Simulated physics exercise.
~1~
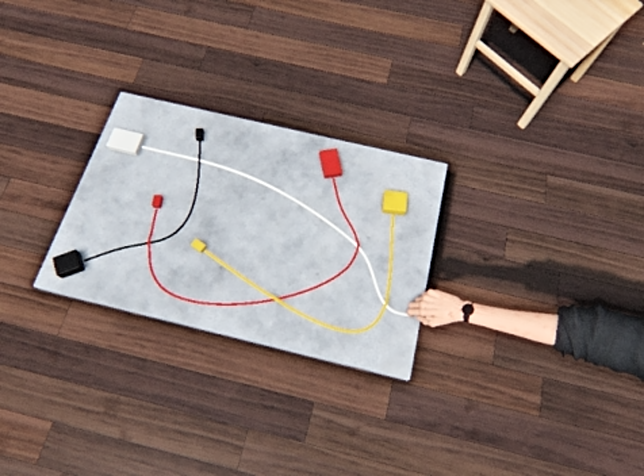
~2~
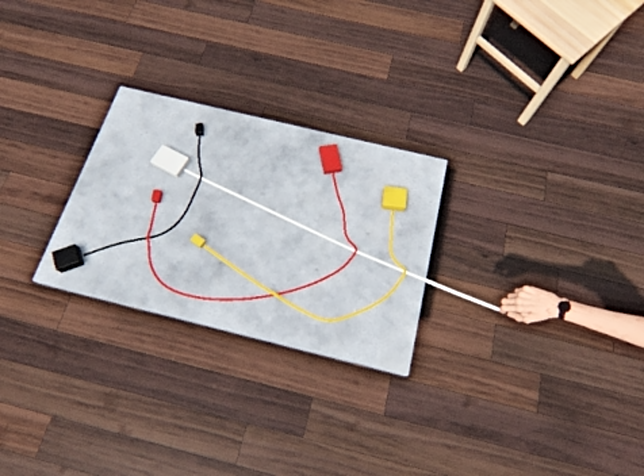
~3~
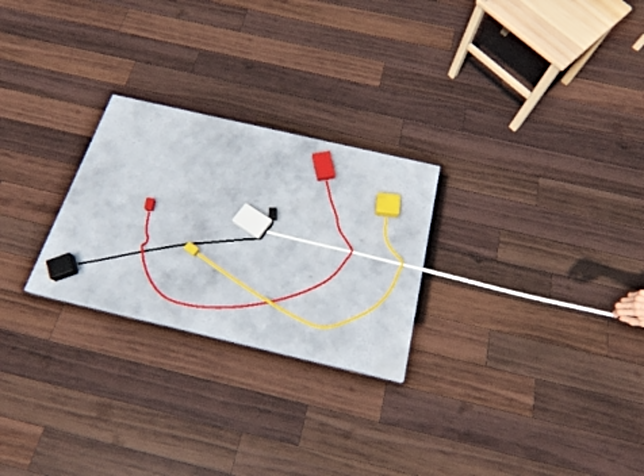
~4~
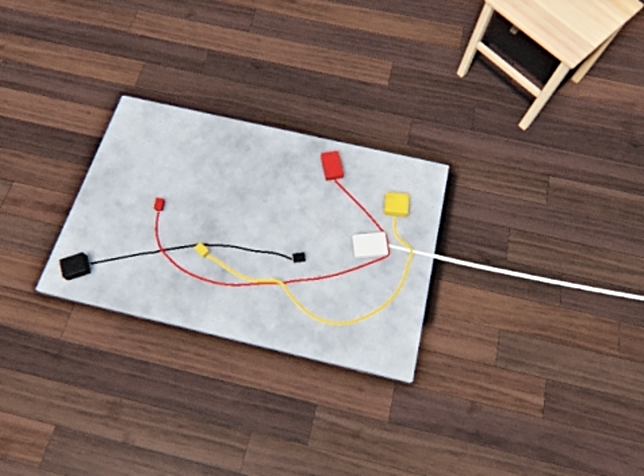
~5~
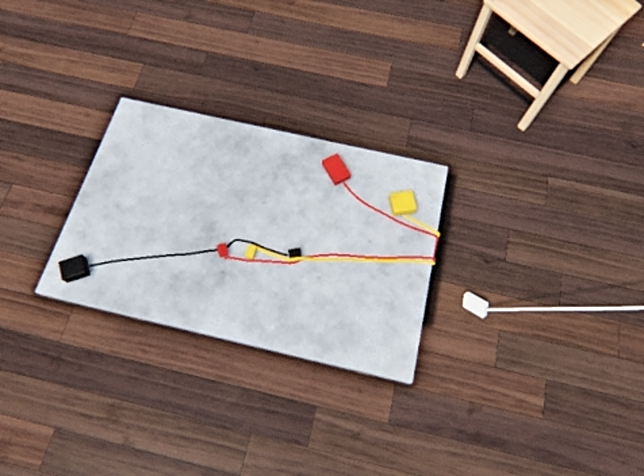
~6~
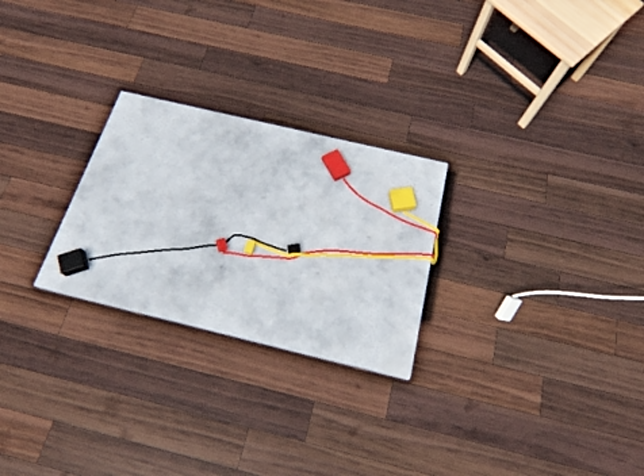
White cable pulled rightward by a hand, dragging its charger off a grey slab and tugging black, red and yellow leads along.
